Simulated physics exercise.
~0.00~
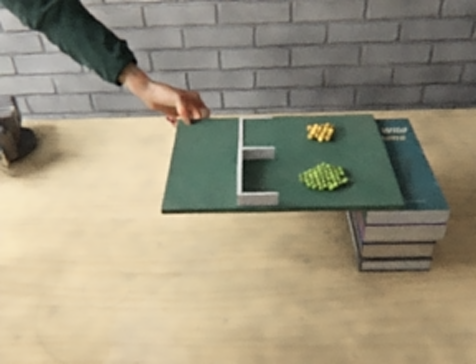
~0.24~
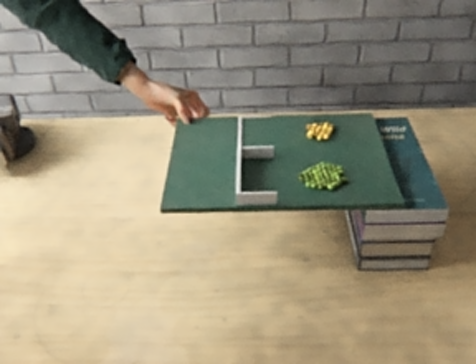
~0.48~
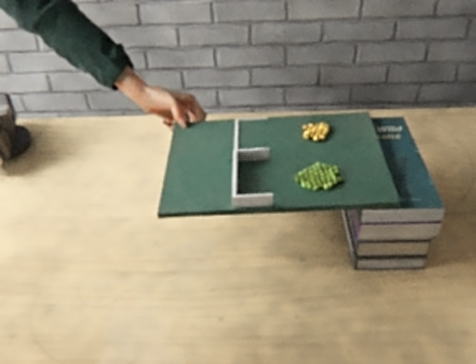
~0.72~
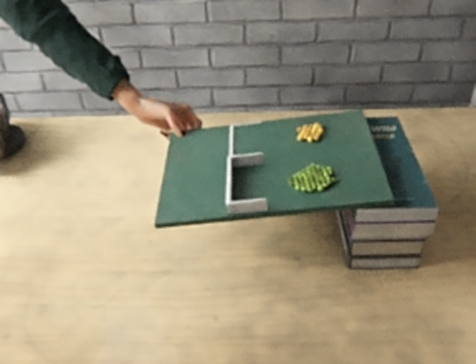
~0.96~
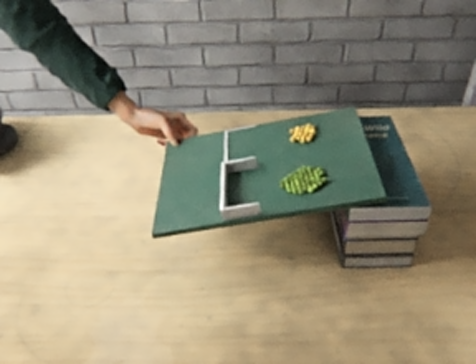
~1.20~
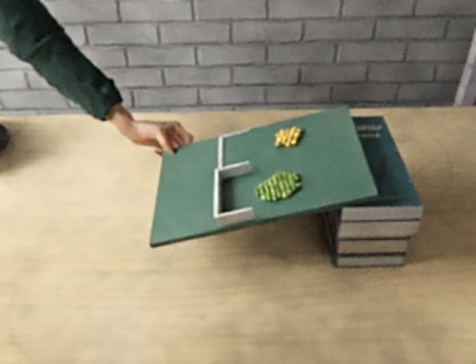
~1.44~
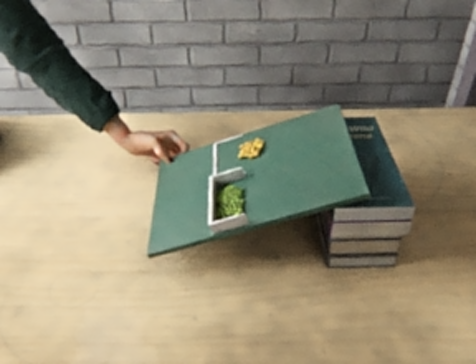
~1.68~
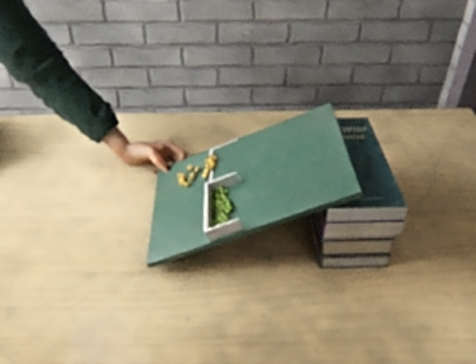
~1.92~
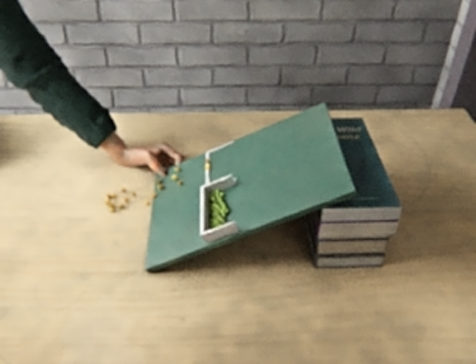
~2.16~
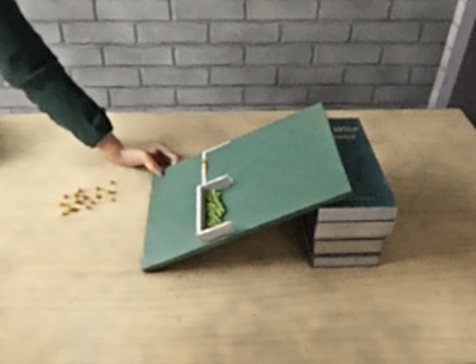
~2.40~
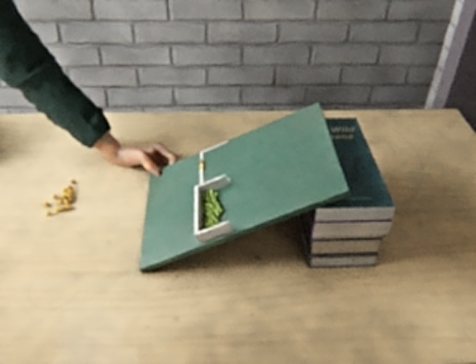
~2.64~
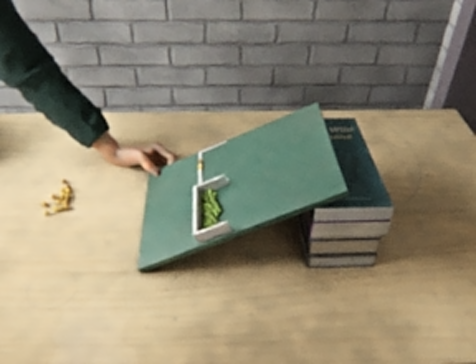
A hand lowers a green board, and green bits catch while yellow ones spill off.
